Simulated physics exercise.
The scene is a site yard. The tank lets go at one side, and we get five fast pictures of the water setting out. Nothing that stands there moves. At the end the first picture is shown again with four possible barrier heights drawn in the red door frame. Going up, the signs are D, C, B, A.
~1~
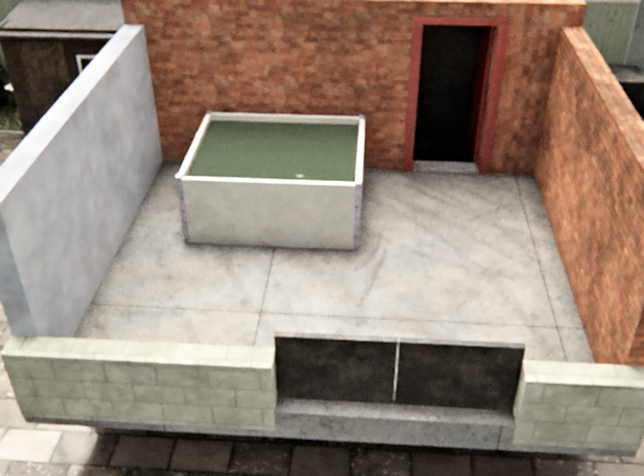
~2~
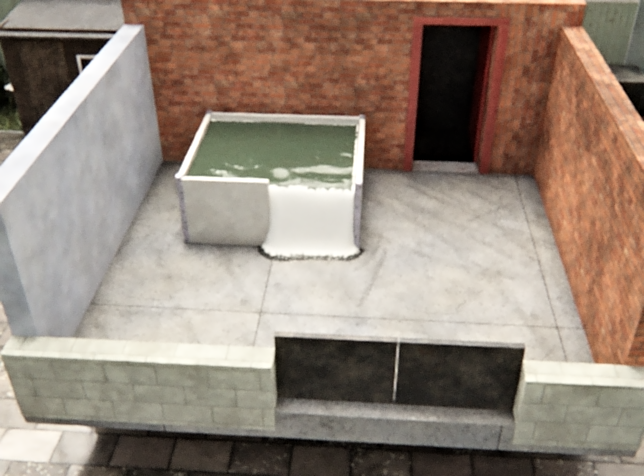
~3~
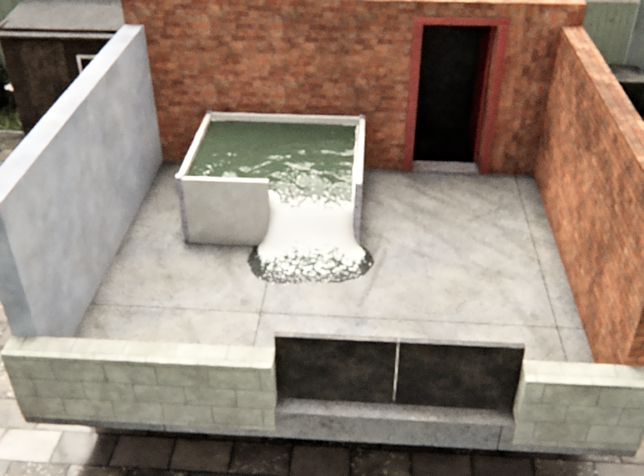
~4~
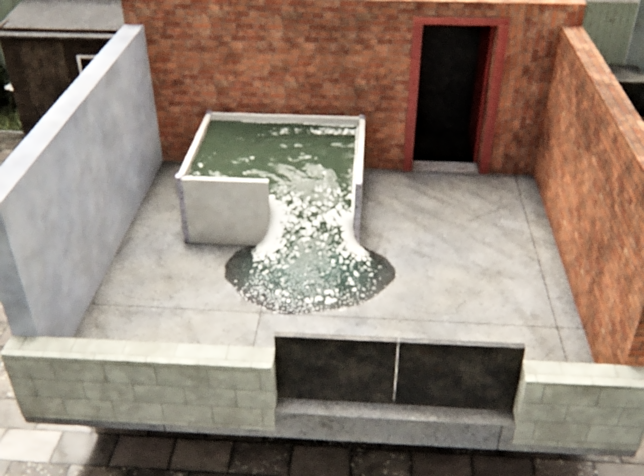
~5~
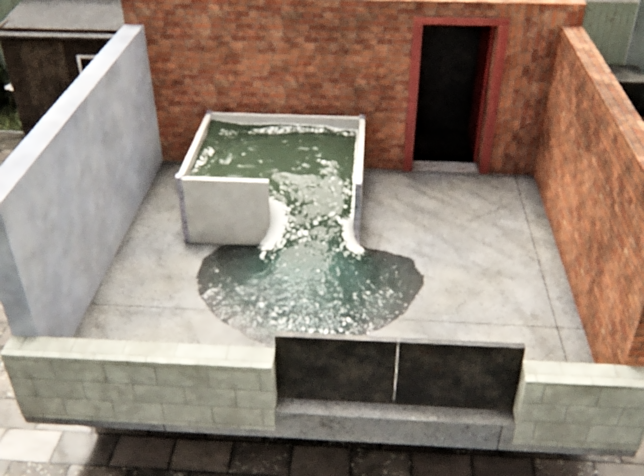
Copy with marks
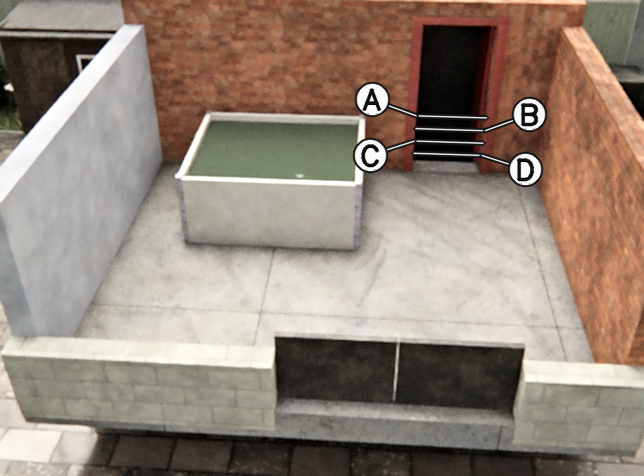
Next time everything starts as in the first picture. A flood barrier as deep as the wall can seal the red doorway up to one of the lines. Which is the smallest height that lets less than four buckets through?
I would pick line D.
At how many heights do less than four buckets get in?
All four.
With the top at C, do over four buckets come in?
No, not at all.
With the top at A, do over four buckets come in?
No, that is safe.
In white, A at (451, 116); B at (450, 129); C at (448, 142); D at (447, 154); from the bottom up D, C, B, A.
With A, nothing gets over.
With B, nothing gets over.
With C, nothing gets over.
With D, nothing gets over.
